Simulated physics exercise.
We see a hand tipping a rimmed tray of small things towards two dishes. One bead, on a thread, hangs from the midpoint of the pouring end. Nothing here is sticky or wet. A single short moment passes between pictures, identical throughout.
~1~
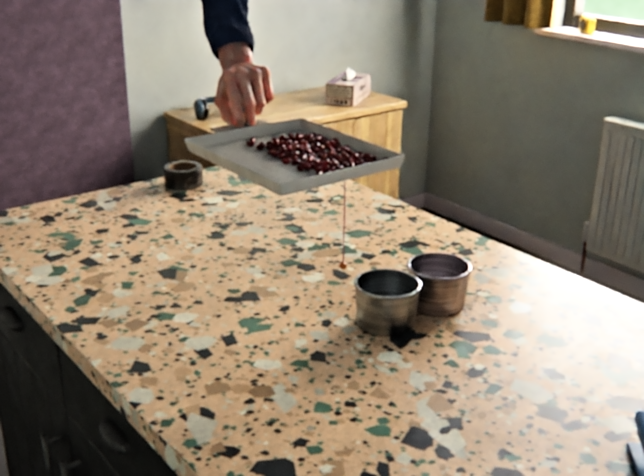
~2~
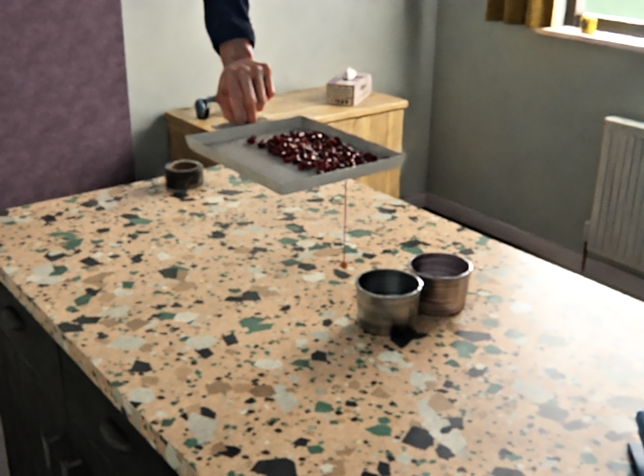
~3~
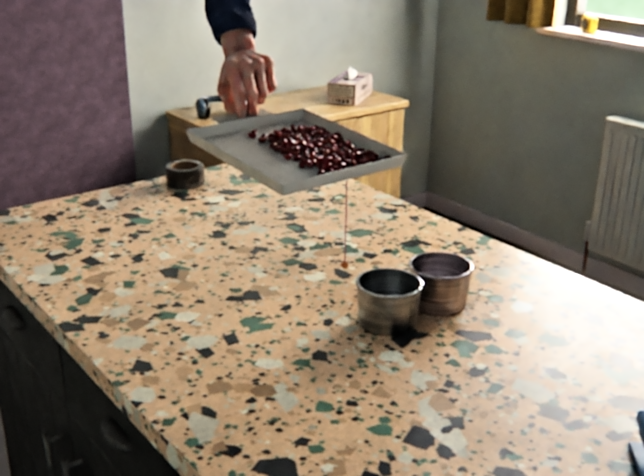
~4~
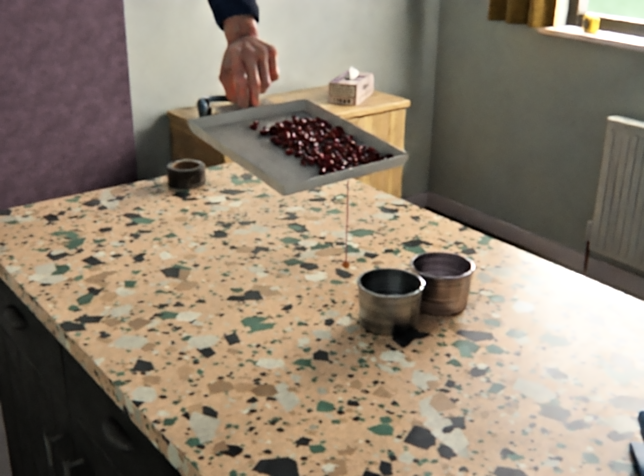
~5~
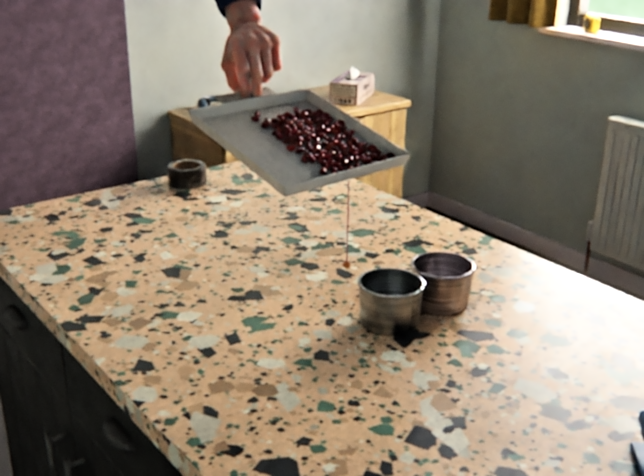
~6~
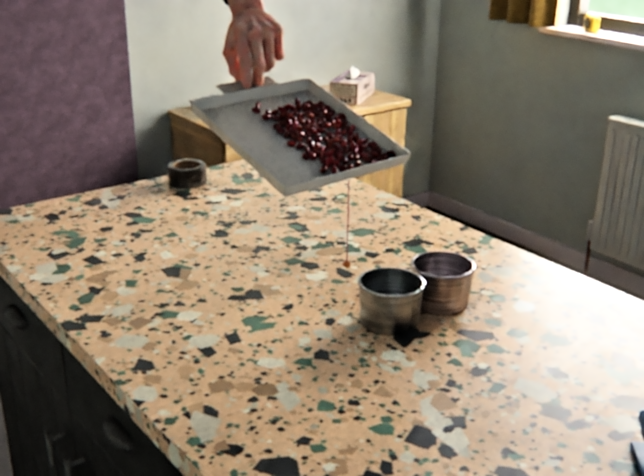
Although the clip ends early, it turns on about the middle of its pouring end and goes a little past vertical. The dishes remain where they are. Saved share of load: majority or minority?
Minority.
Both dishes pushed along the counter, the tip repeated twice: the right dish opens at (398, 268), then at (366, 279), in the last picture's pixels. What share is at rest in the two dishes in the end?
Approximately 30 percent, followed by approximately 40 percent.
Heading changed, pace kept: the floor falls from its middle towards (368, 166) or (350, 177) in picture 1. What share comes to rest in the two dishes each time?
10 % then 60 %, roughly.
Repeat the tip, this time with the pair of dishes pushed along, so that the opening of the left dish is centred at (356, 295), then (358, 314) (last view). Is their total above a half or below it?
Place 1: Higher than half; place 2: Lower than half.
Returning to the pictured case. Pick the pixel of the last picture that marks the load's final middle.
Somewhere around (356, 342) in the last picture.
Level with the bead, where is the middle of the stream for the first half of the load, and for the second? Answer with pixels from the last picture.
First part (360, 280), rest (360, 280).
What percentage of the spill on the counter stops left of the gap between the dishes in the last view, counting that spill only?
Roughly 80 %.
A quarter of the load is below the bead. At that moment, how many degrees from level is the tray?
110 degrees.
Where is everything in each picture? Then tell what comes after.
The first frame shows corners of the pouring end (281, 182) and (400, 155), level; middle of the load (312, 155), kidney beans; left dish (408, 311); right dish (460, 292); bead on its thread (343, 266).
The second frame shows corners of the pouring end (282, 182) and (401, 154), level; middle of the load (313, 153).
The third frame shows corners of the pouring end (283, 182) and (403, 154), tipped barely, lowest at the left corner; middle of the load (314, 150).
The fourth frame shows corners of the pouring end (285, 183) and (404, 154), tipped a little, lowest at the left corner; middle of the load (316, 146).
The fifth frame shows corners of the pouring end (286, 184) and (406, 153), tipped a little, lowest at the left corner; middle of the load (317, 141).
The sixth frame shows corners of the pouring end (286, 185) and (406, 153), tipped clearly, lowest at the left corner; middle of the load (318, 136); left dish (412, 309); right dish (463, 290).
Just after the last frame, tray tipped steeply; every one on the tray.
A moment on, tray tipped right over; almost all on the tray; just a few in the left dish; just a few outside both; just a few in the air.
Further on, tray tipped past a quarter turn; roughly a quarter in the left dish; just a few in the right dish; roughly two thirds outside both.
When it is over, tray tipped past a quarter turn; roughly a quarter in the left dish; just a few in the right dish; roughly two thirds outside both.
